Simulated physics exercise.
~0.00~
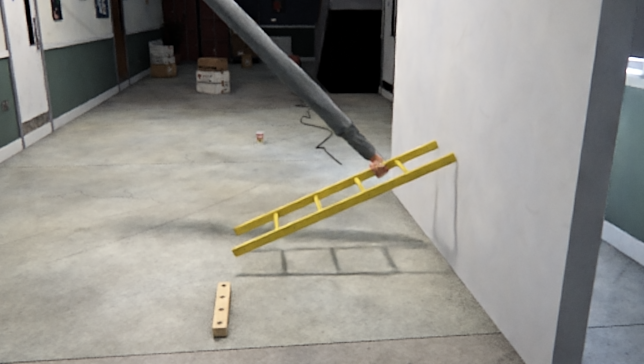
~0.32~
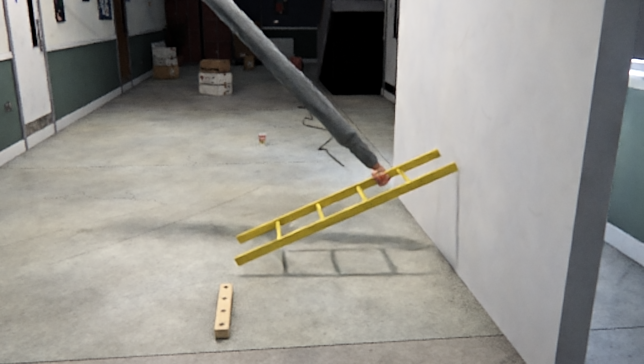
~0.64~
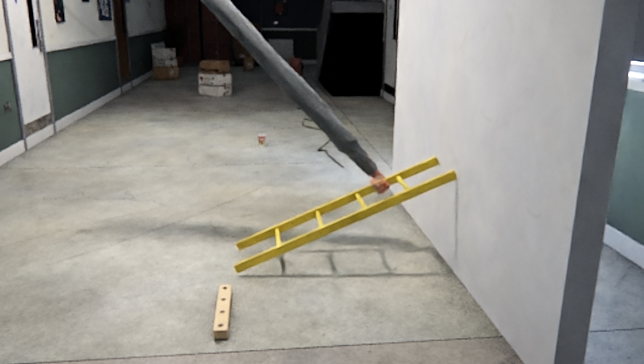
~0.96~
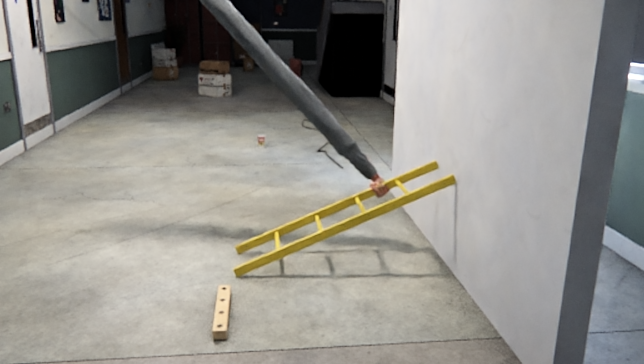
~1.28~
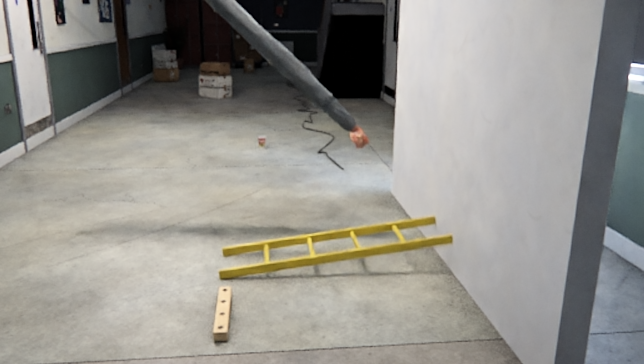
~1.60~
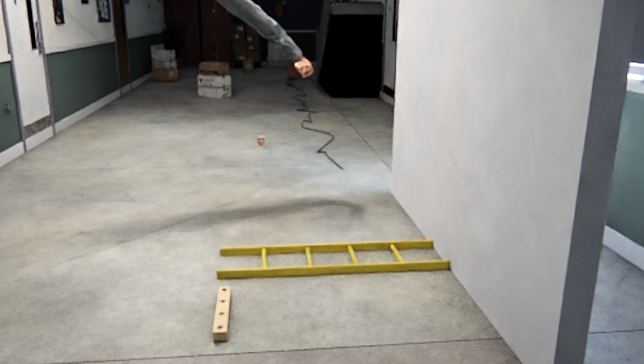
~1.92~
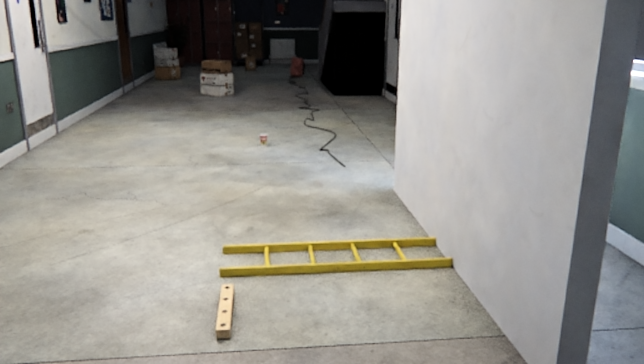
On a hard floor, a hand releases a slanted yellow gate, which slides down flat.
